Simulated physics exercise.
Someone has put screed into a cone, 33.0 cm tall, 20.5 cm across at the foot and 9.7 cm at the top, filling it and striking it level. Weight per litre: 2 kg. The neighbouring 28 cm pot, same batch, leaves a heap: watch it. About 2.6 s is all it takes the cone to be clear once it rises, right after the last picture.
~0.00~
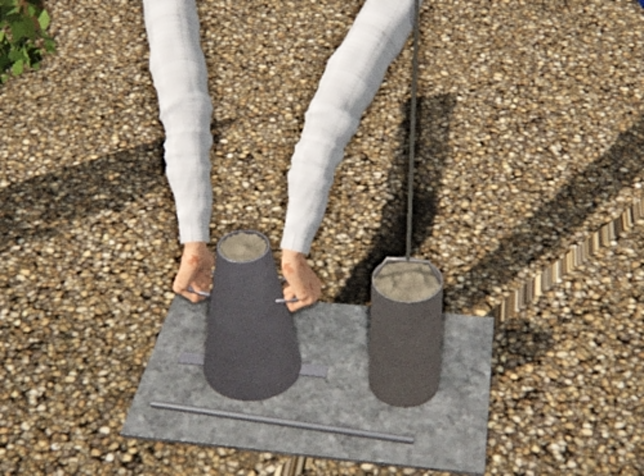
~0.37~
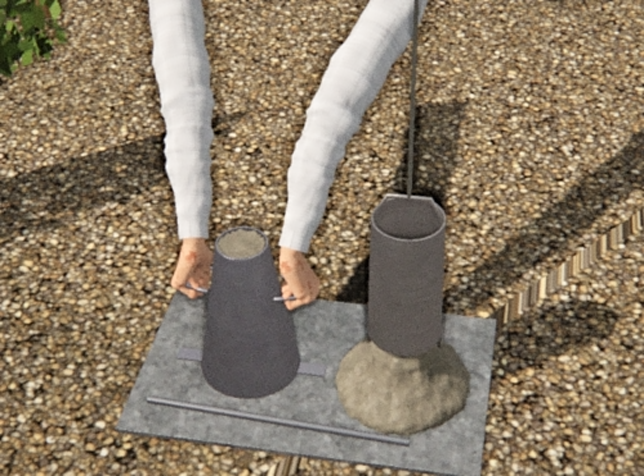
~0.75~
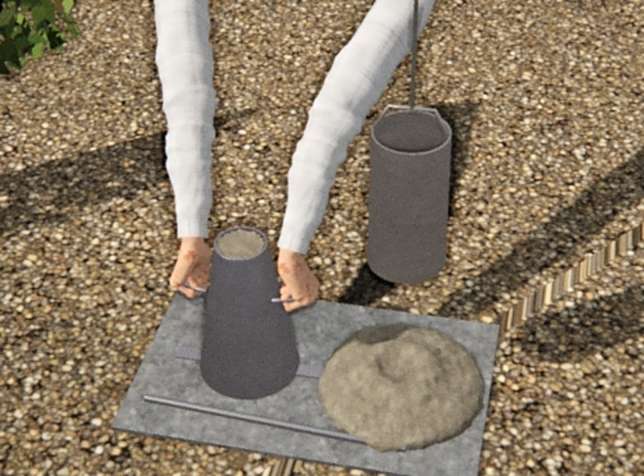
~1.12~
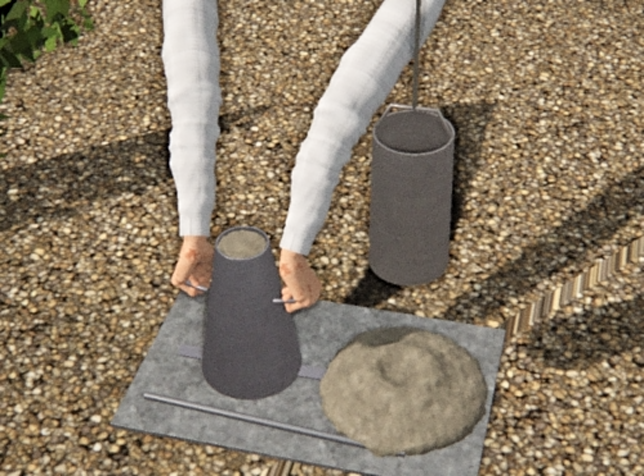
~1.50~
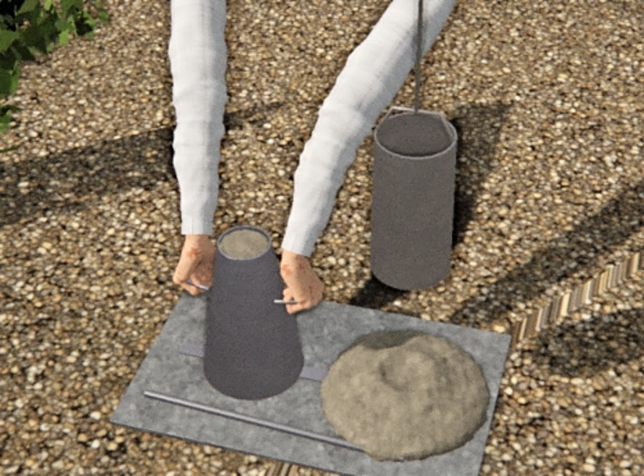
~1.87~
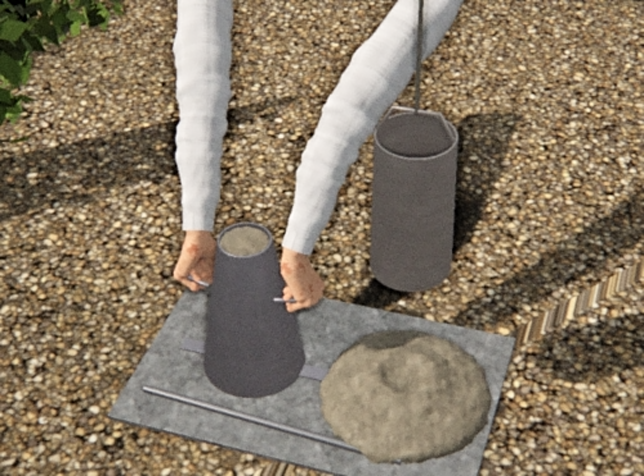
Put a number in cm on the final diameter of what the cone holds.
Estimate: Roughly 37 cm.
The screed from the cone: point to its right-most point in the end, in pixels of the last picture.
Somewhere near (342, 363) in pixels.
By 2.5 s, the cone is up 7.3 cm; the screed has come down 15 cm to 18 cm and is 32 cm wide.
By 3.2 s, the cone is up 21 cm; the screed has come down 21 cm to 12 cm and is 37 cm wide.
By 3.8 s, the cone is up 33 cm; the screed has come down 21 cm to 12 cm and is 37 cm wide.
By 4.6 s, the cone is clear; the screed has come down 21 cm to 12 cm and is 37 cm wide.
By 5.2 s, at rest, the cone is clear; the screed has come down 21 cm to 12 cm and is 37 cm wide.
